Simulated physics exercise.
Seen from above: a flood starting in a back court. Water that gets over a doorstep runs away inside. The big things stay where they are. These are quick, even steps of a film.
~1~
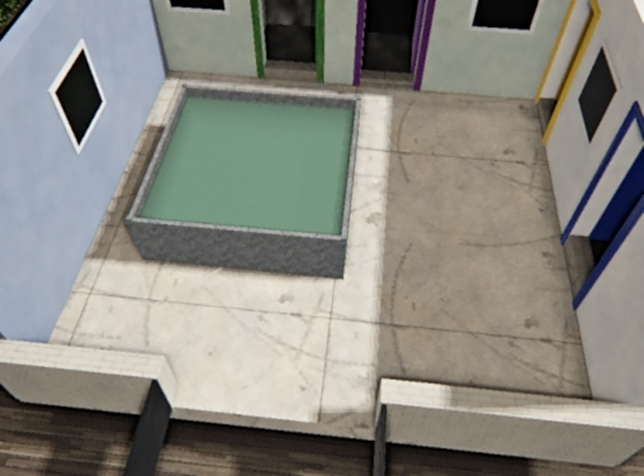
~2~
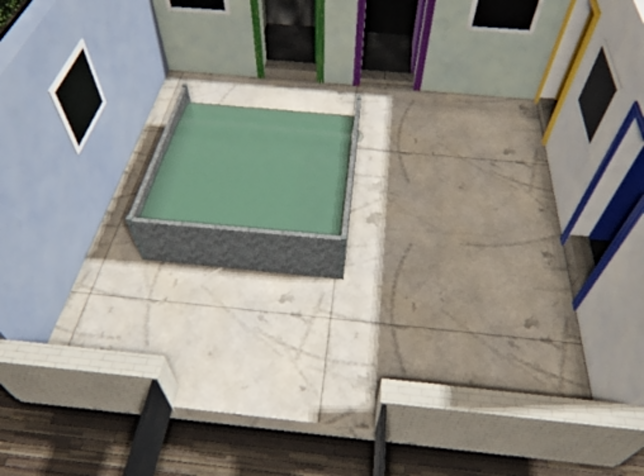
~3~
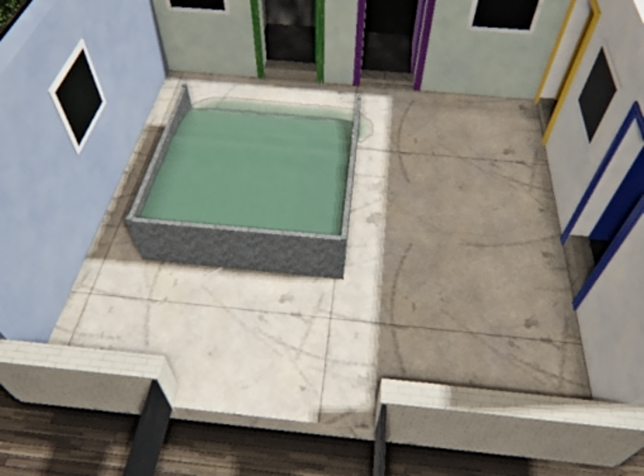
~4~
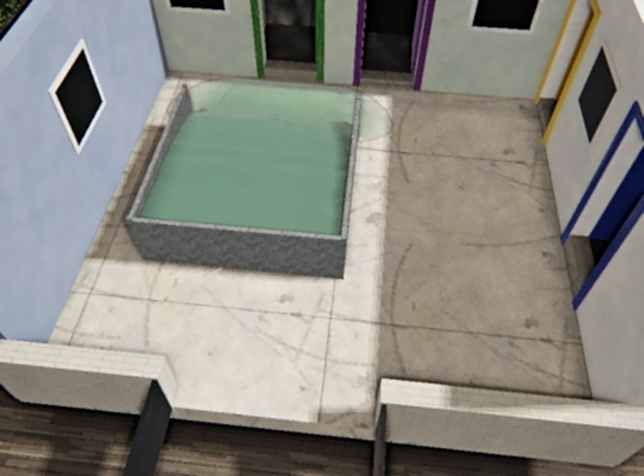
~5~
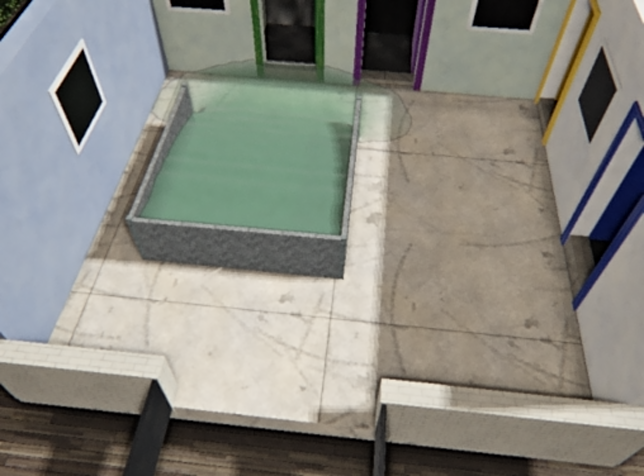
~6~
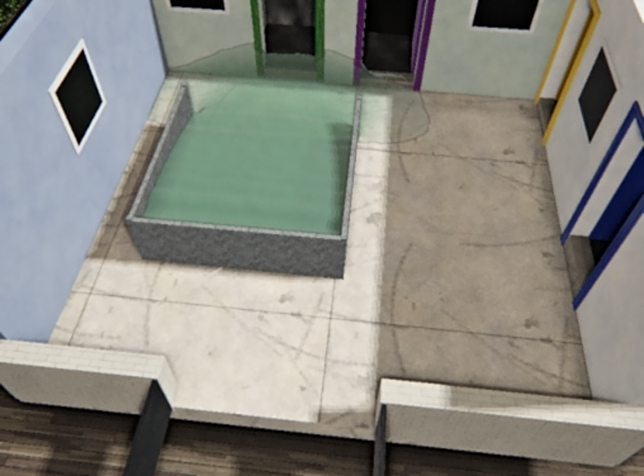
In a walled back court seen from above, a square grey tank of green water stands whole and still, then its far side opens and water pours out, spreading across the floor toward the back wall and to the right.
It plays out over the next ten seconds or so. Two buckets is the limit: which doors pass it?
One by one: The green door floods; the blue door holds within the limit; the purple door floods; the yellow door floods.
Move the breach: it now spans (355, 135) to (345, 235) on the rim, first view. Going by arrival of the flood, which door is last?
Last comes the one in green.
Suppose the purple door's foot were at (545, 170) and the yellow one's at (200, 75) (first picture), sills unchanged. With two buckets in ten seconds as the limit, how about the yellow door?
My reading: The yellow door lets more in.
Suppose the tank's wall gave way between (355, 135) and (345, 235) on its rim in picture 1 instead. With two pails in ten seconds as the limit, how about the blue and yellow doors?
My reading: Blue takes more; yellow takes more.
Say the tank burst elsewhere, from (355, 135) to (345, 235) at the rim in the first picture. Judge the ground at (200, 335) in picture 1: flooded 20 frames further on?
At that place: Not flooded.
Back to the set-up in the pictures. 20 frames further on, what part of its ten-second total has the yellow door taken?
About 55 per cent.
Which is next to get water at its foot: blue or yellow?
That is the door marked yellow.
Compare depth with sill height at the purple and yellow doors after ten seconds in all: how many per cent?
Roughly 80 per cent, then 110 per cent.
A moment on, water covers 25 % of the floor; the green door far over two buckets in, the blue door not reached, the purple door under two buckets in, the yellow door not reached.
Next, water covers 35 % of the floor; the green door far over two buckets in, the blue door not reached, the purple door over two buckets in, the yellow door under two buckets in.
Then, water covers 60 % of the floor; the green door far over two buckets in, the blue door wet at the sill, nothing in, the purple door far over two buckets in, the yellow door far over two buckets in.
Later, water covers 90 % of the floor; the green door far over two buckets in, the blue door wet at the sill, nothing in, the purple door far over two buckets in, the yellow door far over two buckets in.
In the end, water covers 95 % of the floor; the green door far over two buckets in, the blue door wet at the sill, nothing in, the purple door far over two buckets in, the yellow door far over two buckets in.
